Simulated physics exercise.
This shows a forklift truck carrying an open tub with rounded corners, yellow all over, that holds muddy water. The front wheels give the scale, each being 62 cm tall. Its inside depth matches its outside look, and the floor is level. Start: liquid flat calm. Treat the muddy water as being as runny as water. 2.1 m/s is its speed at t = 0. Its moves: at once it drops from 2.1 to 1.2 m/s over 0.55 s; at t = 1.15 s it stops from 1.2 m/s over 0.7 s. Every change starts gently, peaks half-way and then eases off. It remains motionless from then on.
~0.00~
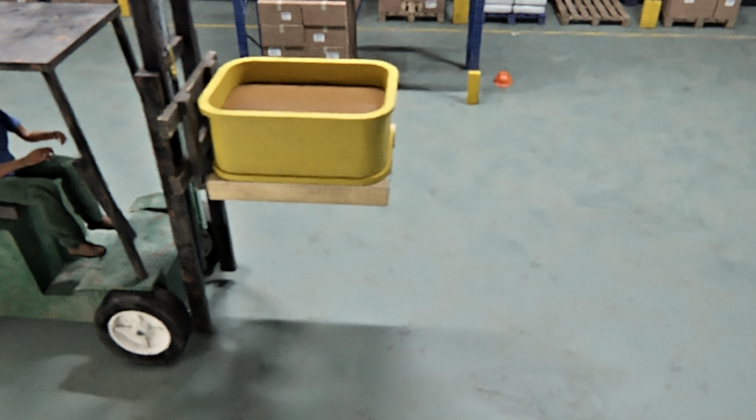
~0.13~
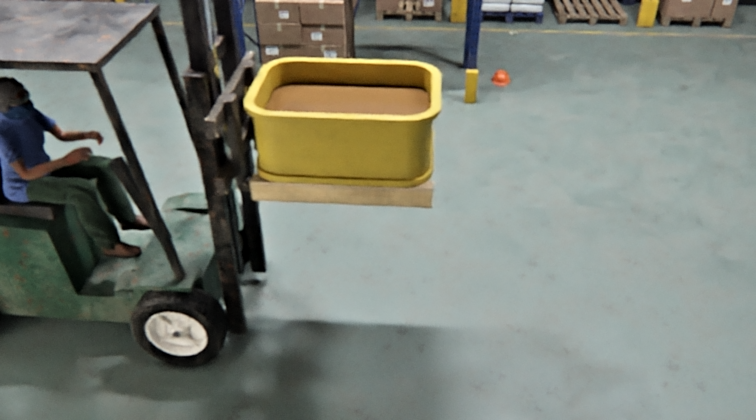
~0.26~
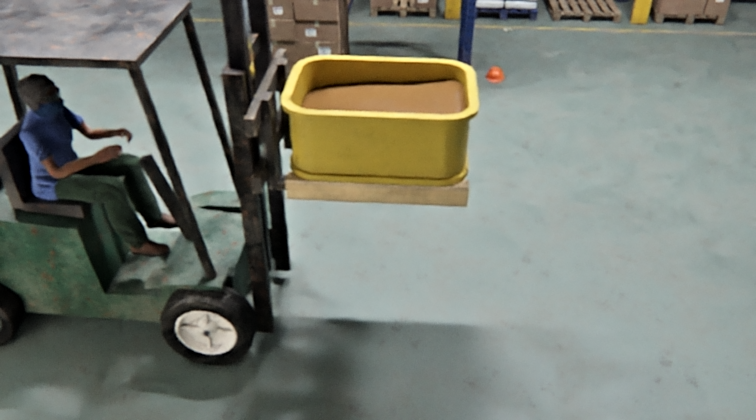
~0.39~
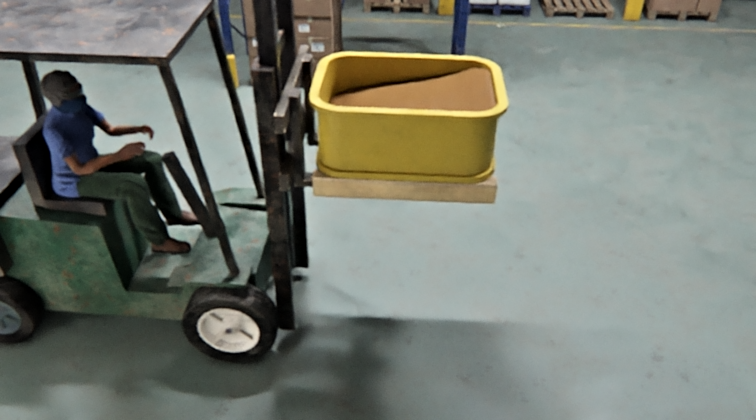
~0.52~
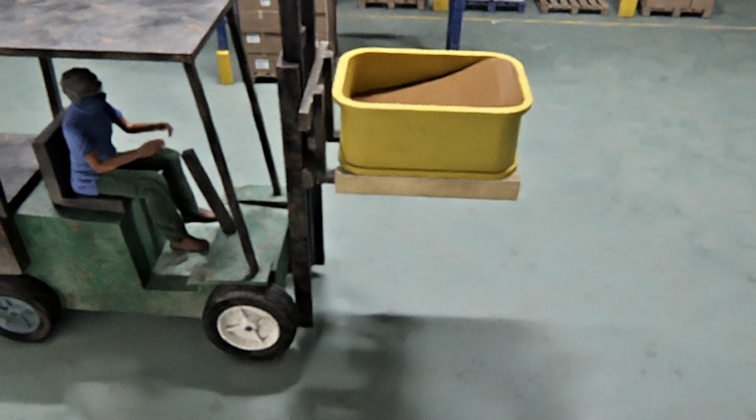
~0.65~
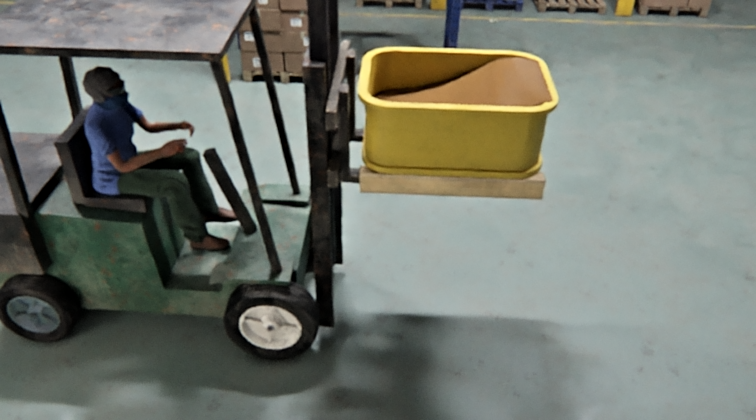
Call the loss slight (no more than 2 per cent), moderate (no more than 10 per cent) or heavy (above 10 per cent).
Heavy.
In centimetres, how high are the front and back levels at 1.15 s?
Close to 20 cm at the front end and 42 cm at the back end.
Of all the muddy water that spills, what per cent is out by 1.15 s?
I'd say somewhere near 0 per cent.
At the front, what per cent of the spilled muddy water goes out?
Share: Around 80%.
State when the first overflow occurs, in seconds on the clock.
I'd put it at near 2.0 seconds.
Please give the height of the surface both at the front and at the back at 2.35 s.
Reading: About 22 cm in front, about 26 cm behind.
After 1.15 s the surface is 20 cm up at the front and 43 cm at the back; nothing has left.
After 1.75 s the surface is 59 cm up at the front and 11 cm at the back; nothing has left.
After 2.35 s the surface is 21 cm up at the front and 27 cm at the back; 11 per cent is out, over the front.
After 4.84 s 15 per cent is out, over the front, 27 of 179 litres.
